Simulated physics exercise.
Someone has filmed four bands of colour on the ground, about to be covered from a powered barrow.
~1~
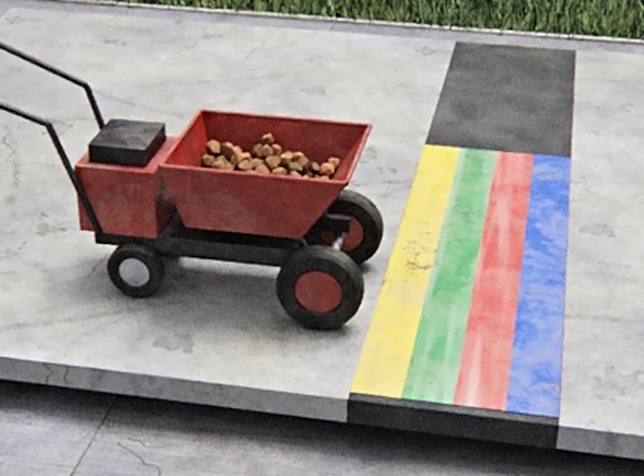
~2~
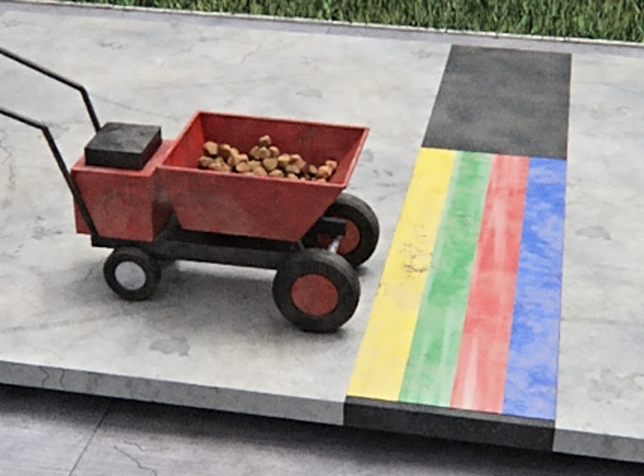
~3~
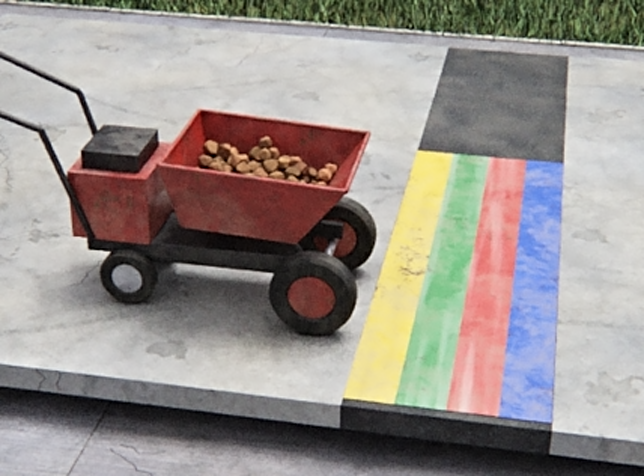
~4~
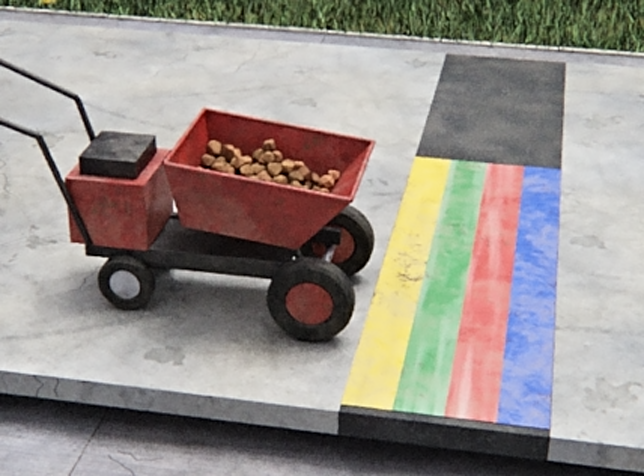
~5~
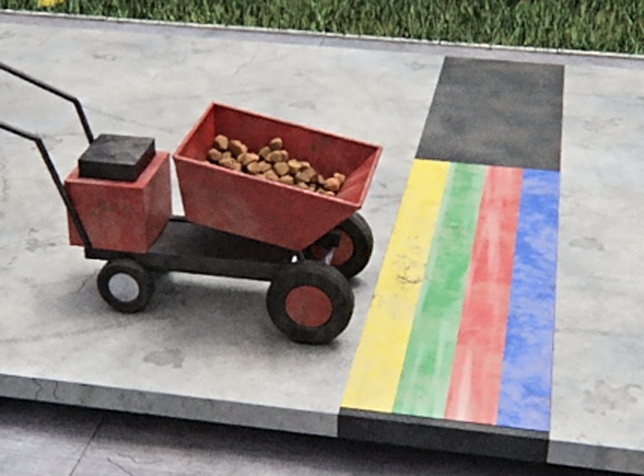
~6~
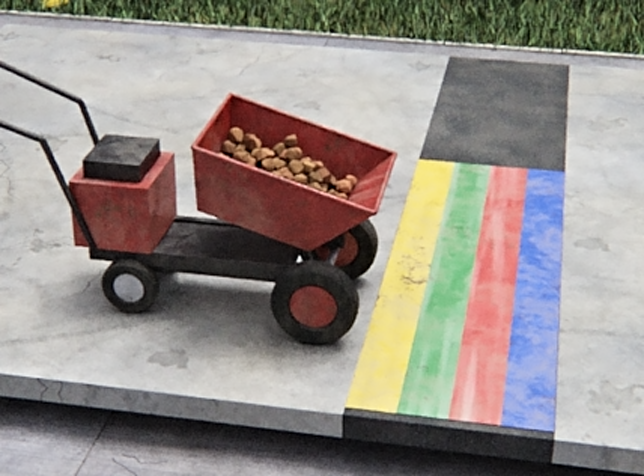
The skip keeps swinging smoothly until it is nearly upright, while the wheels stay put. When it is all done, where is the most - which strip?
On the red strip.
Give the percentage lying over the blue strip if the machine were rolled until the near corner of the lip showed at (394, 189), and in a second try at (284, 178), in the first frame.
Position 1: Near 40 %; position 2: Near 0 %.
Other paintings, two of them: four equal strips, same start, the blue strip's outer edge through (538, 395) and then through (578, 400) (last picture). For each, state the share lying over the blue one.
30 and 20 in a hundred.
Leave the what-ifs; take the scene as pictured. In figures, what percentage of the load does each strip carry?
Percentages: Yellow 0, green 20, red 40, blue 25.
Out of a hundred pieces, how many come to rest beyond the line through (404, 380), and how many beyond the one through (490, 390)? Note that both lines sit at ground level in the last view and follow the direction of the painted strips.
The first comes to 100 %, the second to 50 %.
Shortly afterwards, skip tipped steeply; the whole lot in the skip.
Next, skip tipped right over; the bulk in the skip; a little over the green strip; near a quarter over the red strip; only a few falling.
Some moments later, skip tipped right over; a little in the skip; near a quarter over the green strip; near a third over the red strip; near a quarter over the blue strip; a little off the paint.
In the end, skip tipped right over; a little in the skip; none at all over the yellow strip; near a quarter over the green strip; near a third over the red strip; near a quarter over the blue strip; a little off the paint.
